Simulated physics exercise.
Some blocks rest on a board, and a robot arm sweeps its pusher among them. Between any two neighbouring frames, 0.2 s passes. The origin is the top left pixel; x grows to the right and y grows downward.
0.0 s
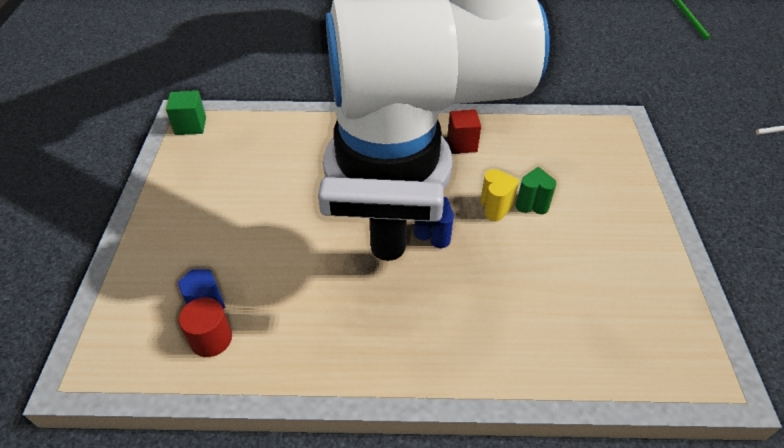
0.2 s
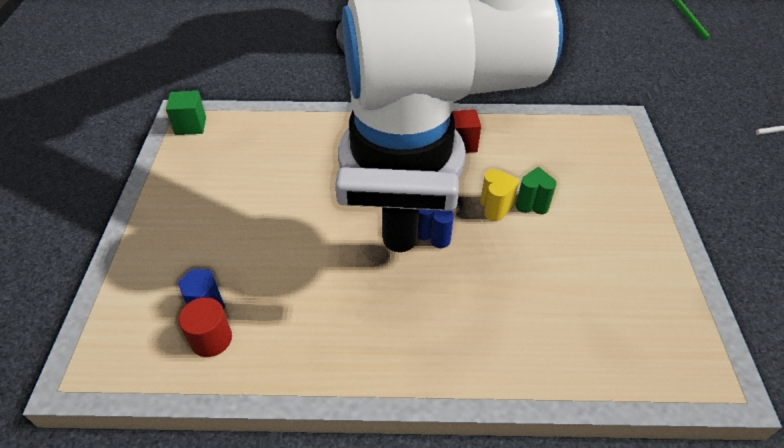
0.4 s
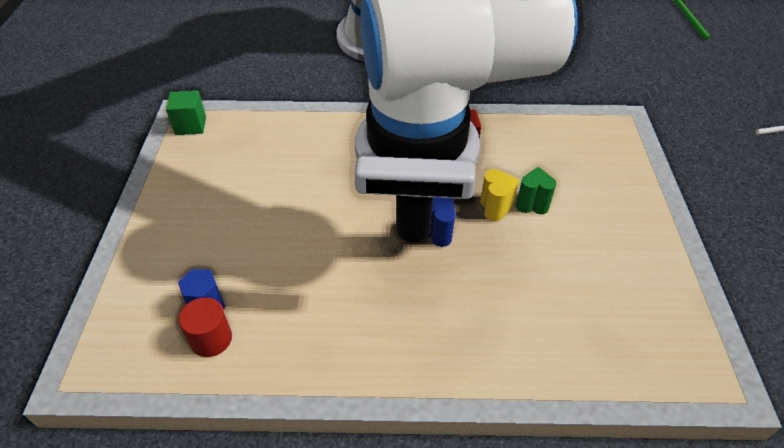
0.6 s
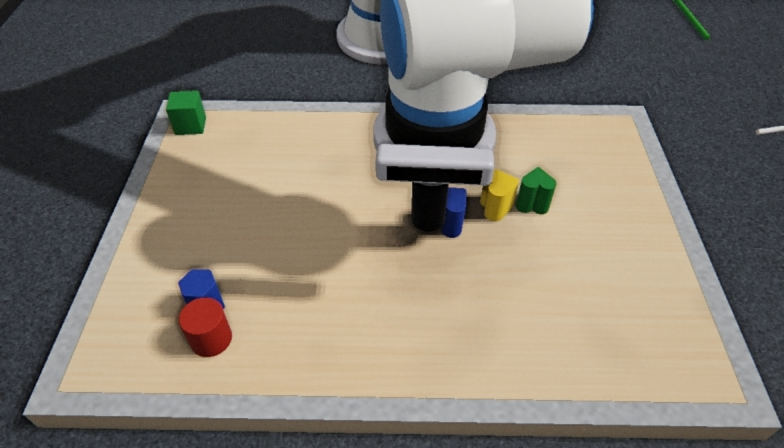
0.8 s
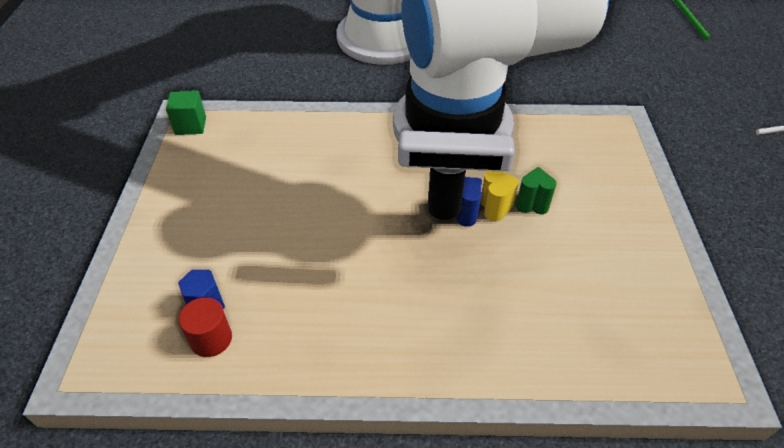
On a pale wooden board with a grey border, a robot arm lowers its black pusher beside a small blue block, among scattered red, green, yellow and blue blocks. The arm moves right and toward the far side, pushing the blue block up close beside the yellow one, while the others stay still.
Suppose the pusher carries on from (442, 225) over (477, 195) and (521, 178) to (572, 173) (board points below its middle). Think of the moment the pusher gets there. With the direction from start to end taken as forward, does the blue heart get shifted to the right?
No, that is not what happens.
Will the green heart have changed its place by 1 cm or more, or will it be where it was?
Well, the green heart shifts from its place.
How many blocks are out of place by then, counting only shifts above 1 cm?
Displaced: Three or more.
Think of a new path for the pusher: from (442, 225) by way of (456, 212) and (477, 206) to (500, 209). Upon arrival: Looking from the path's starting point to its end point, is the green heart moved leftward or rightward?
The green heart is shifted sideways to the right, facing along the path from start to end.
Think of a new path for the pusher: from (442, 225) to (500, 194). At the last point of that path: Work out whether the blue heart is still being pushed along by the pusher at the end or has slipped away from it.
The pusher still has the blue heart in front of it when the path ends.
The first path, step by step. One third of the way, pusher at (480, 179); blue heart at (502, 157); yellow heart at (520, 176), turned 65° clockwise; green heart at (550, 179), turned 15° anticlockwise.
Two thirds of the way, pusher at (526, 162); blue heart at (546, 139); yellow heart at (529, 176), turned 100° clockwise; green heart at (559, 183), turned 30° anticlockwise.
At the end, pusher at (577, 157); red four-sided block in place; blue heart at (580, 129), turned 40° anticlockwise; yellow heart at (529, 176), turned 100° clockwise; green heart at (559, 183), turned 30° anticlockwise.
